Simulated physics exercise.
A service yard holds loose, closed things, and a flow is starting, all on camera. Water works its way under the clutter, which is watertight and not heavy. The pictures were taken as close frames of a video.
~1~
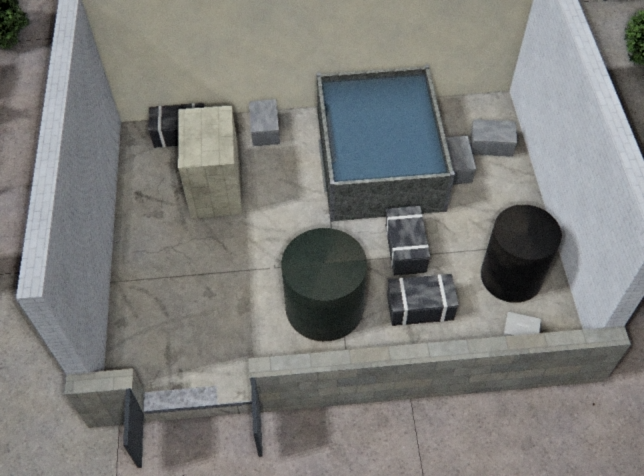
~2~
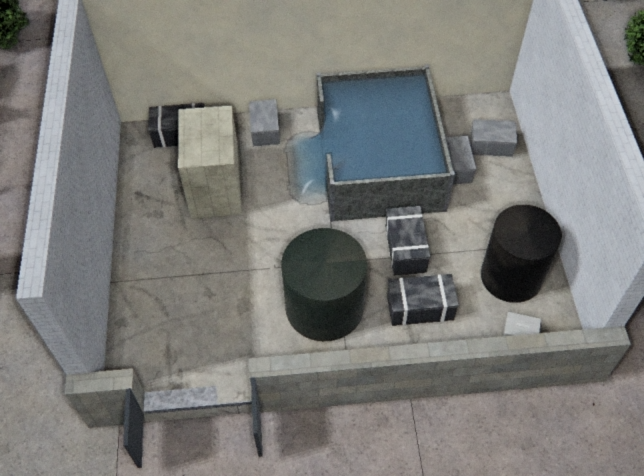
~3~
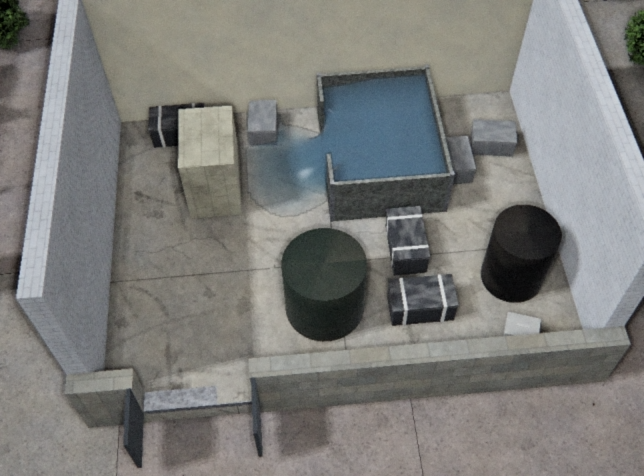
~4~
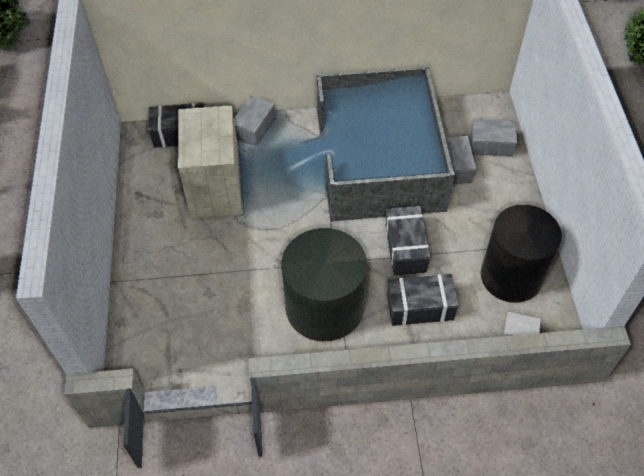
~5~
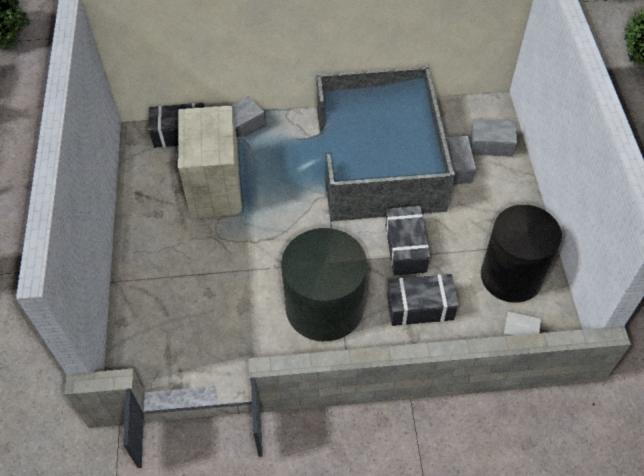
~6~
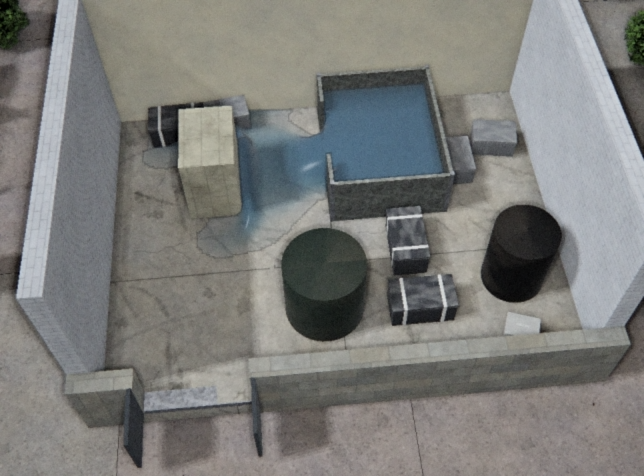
Water pours from the left side of a raised tank and pushes a gray block left.
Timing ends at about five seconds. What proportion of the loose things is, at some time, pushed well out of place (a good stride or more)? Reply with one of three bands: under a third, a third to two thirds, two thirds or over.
Under a third.
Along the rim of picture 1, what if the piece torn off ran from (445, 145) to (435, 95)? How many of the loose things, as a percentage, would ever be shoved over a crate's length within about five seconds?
I make it 90 per cent.
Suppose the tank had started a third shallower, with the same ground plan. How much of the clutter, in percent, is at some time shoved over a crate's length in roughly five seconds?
30 per cent or so.
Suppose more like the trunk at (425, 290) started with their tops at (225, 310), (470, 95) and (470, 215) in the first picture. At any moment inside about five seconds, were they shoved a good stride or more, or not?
The first travels far, the second sits tight, the third sits tight.
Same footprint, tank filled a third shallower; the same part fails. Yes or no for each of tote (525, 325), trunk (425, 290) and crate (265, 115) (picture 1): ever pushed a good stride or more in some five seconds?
Well, one by one: Not carried that far, not carried that far, carried that far.
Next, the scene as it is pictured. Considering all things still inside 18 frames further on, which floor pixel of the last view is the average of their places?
Around (376, 236).
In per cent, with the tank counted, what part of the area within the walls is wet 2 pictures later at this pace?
Estimate: Near 30 %.
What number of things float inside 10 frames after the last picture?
I make it 1 of them.
A moment on, 1 of 7 are well off their spots; 1 afloat.
Next, 2 of 7 are well off their spots; 1 afloat.
Later, 2 of 7 are well off their spots; 1 afloat.
In the end, 2 of 7 are well off their spots, and 2 have been at some point; 2 afloat.
